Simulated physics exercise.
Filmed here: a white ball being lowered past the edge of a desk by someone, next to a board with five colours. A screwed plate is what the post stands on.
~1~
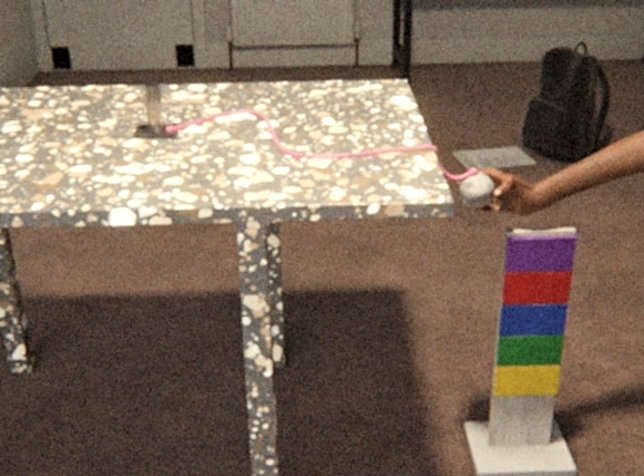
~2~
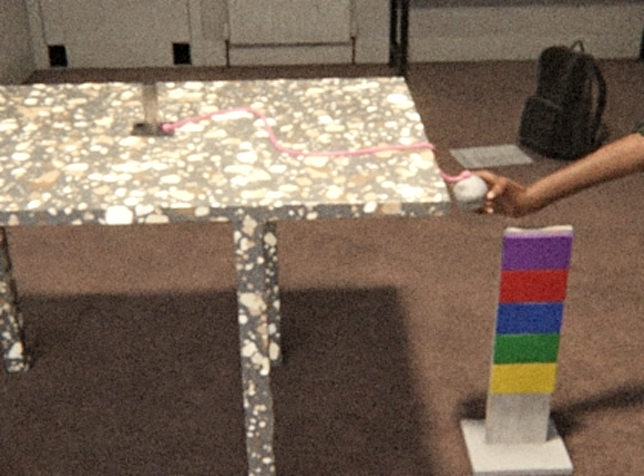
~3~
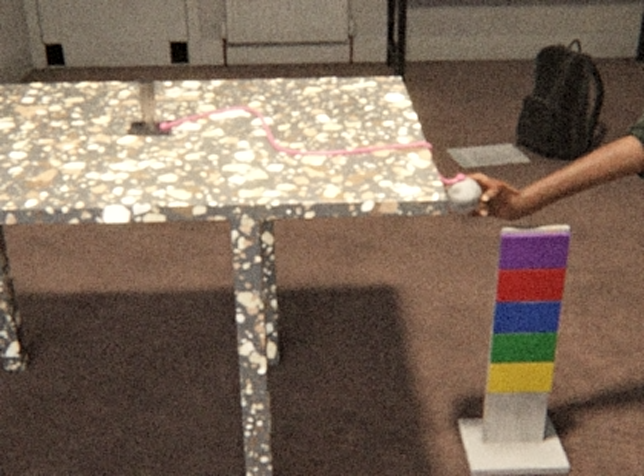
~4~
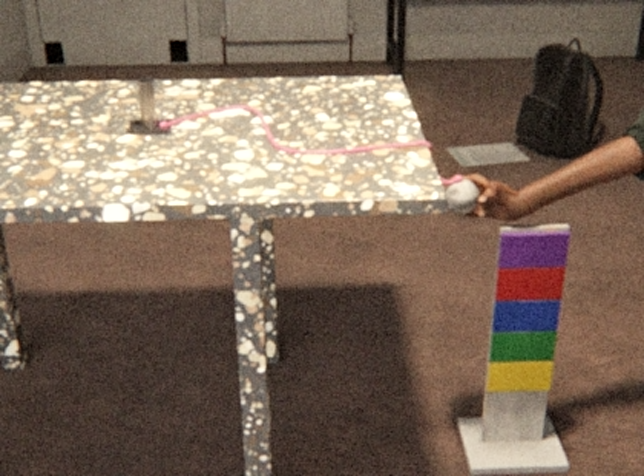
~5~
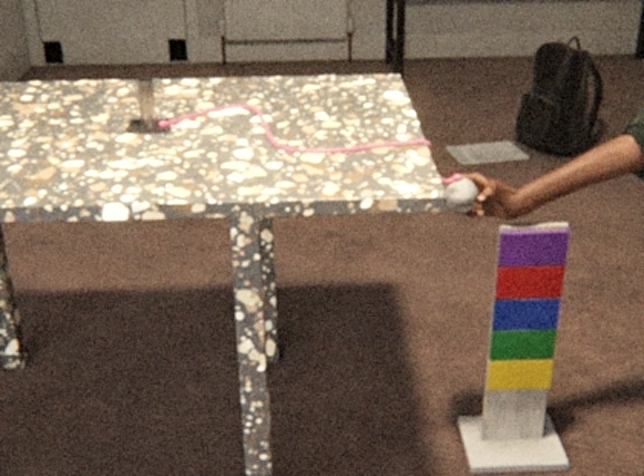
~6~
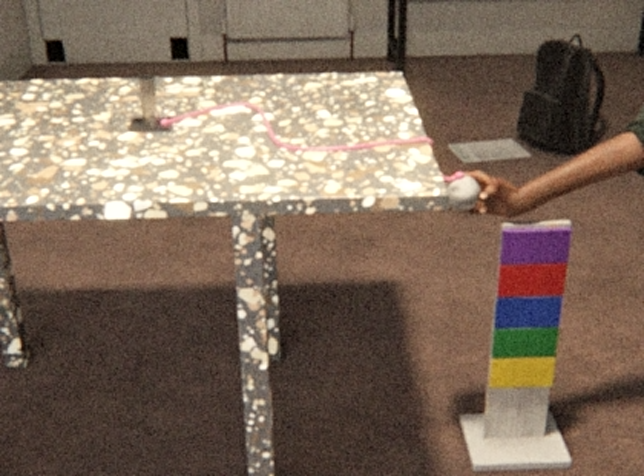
We see a hand holding a white ball at the right edge of a speckled table, a pink cord running from it to a small post, beside a colour-banded stand; the hand shifts slightly left, then stays nearly still.
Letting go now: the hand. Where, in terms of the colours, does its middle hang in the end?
The blue one.
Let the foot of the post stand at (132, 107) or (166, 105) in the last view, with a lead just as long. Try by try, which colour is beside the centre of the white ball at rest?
In turn, red and then blue.
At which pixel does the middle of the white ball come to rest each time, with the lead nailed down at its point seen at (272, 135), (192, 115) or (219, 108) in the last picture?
About (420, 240), (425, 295) and (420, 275).
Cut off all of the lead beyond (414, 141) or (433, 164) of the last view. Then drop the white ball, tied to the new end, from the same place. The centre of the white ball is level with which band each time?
Purple; red.
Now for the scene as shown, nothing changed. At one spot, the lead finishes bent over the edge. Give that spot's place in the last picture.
Look near (307, 150).
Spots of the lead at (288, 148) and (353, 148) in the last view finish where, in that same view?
Well, the first one sits at (404, 128), and the second one sits at (425, 172).
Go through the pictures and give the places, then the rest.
White ball (476, 190); purple (541, 255); red (537, 289); blue (534, 321); green (530, 352); yellow (527, 381), in the first picture.
White ball (470, 193); lead through (199, 119) (258, 114) (273, 139) (329, 155) (406, 147), in the second picture.
White ball (464, 196), in the third picture.
White ball (461, 197); lead through (195, 116) (255, 111) (270, 137) (326, 153) (403, 145), in the fourth picture.
White ball (460, 195), in the fifth picture.
White ball (462, 193); lead through (197, 114) (257, 108) (271, 134) (327, 150) (404, 142), in the sixth picture.
Early on, ball near (410, 294); level with blue.
Midway, ball near (428, 304); level with blue.
Finally, ball near (422, 305); level with blue. The blue one.
